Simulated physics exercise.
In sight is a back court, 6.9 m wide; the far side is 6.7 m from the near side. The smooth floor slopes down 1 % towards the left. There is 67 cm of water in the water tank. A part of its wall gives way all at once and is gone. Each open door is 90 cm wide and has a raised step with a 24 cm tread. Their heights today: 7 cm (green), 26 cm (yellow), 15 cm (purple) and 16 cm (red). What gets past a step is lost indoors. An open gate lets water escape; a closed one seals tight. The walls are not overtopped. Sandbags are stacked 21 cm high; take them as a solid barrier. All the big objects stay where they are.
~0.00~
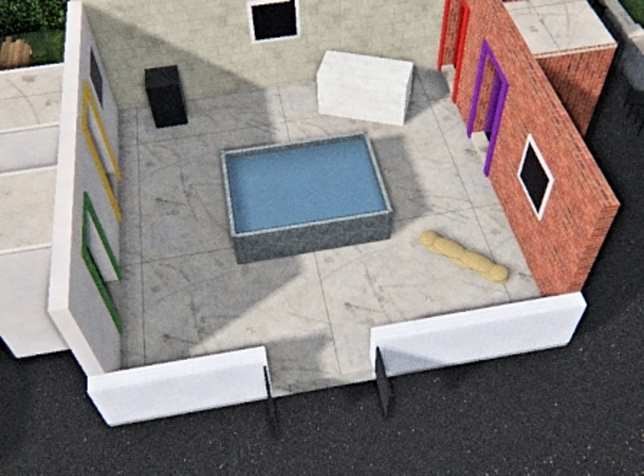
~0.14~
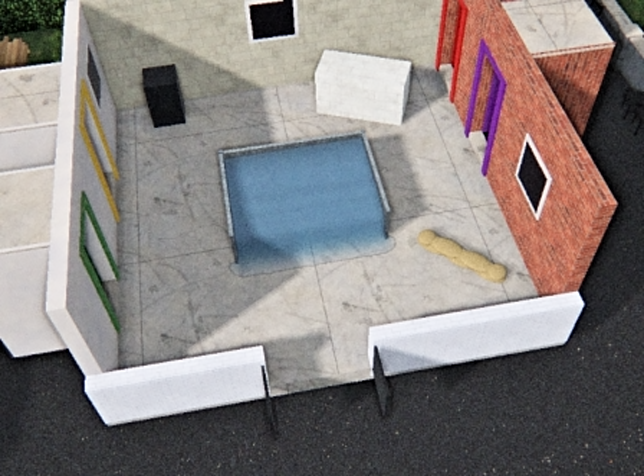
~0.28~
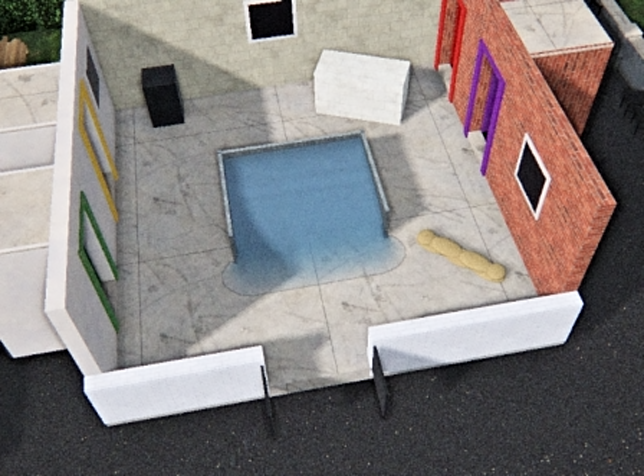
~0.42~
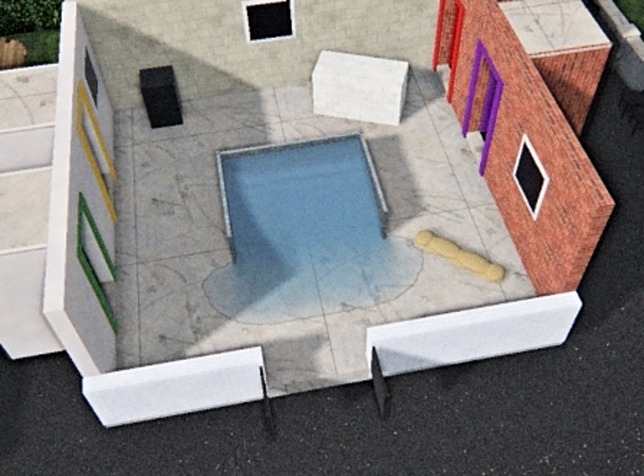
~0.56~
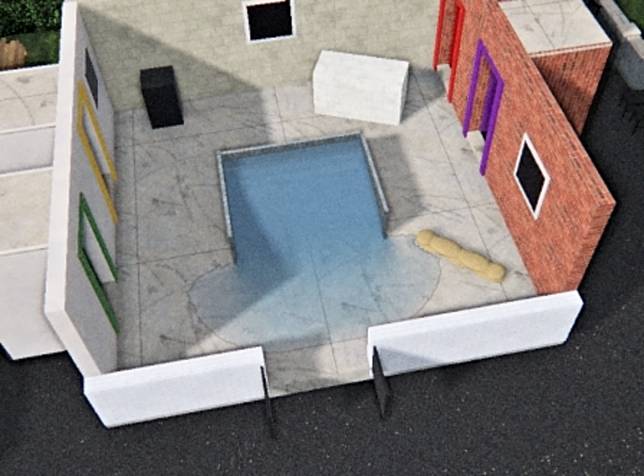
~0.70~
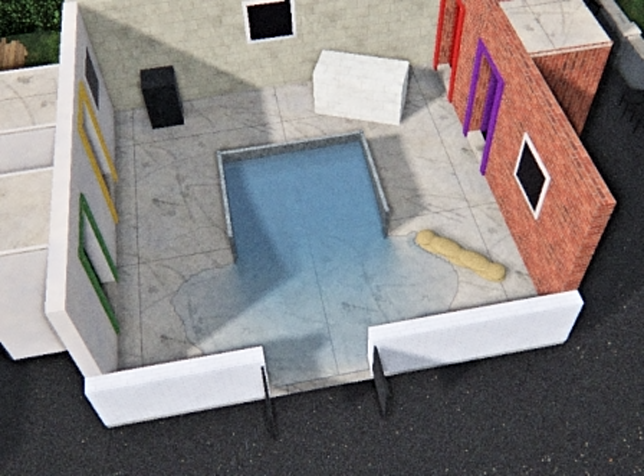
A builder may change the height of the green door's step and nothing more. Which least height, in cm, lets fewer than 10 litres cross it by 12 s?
About 7.5 cm.
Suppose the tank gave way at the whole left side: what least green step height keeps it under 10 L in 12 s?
Some 29 cm.
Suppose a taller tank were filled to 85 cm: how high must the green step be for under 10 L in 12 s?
Then roughly 9.5 cm.
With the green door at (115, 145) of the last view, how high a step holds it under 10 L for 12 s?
About 7.5 cm.
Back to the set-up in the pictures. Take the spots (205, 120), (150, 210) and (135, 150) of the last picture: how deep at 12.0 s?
About 6, 3 and 8 cm.
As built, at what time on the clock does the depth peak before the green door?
Near 9.0 s.
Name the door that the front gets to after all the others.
It is the red one.
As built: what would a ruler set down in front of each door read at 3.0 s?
Depths in cm: Green 7, yellow 0, purple 0, red 0.
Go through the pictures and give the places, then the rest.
In the first frame, the water tank at (303, 184) is whole and still, 67 cm deep; the green door at (104, 269) is dry.
In the second frame, the front is at (241, 272), 0.3 m from the gap at (312, 241); 0.5 m2 of floor is wet, 67 cm left at the back.
In the third frame, the gap is at (311, 242), the front 0.7 m out at (247, 292); the back of the water tank holds 67 cm.
In the fourth frame, the gap is at (310, 244), the front 1.3 m out at (264, 320); the back of the water tank holds 64 cm.
In the fifth frame, the gap is at (310, 244), the front 1.8 m out at a hidden place; the back of the water tank holds 57 cm.
In the sixth frame, the front is at a hidden place, 2.4 m from the gap at (311, 244); 8.5 m2 of floor is wet, 58 cm left at the back; the green door at (101, 270), 3.4 m from the gap, is still 1.3 m from the nearest water.
After 1.4 s water covers 30 % of the floor, deepest (38 cm) near (383, 351); it has not reached the green door.
After 3.0 s water covers 40 % of the floor, deepest (30 cm) near (119, 401); 7 cm at the green door, 0 litres in over its 7 cm step.
After 12.0 s water covers 85 % of the floor, deepest (11 cm) near (115, 112); 7 cm at the green door, 15 litres in over its 7 cm step.
At the green door as built, the water arrived by 2.1 s and peaked near 10 cm at 9.0 s.
With a step of 6.5 cm, 21 litres would have come in within the 12 s; with 9 cm, 3 litres. So under 10 litres takes about 7.5 cm.
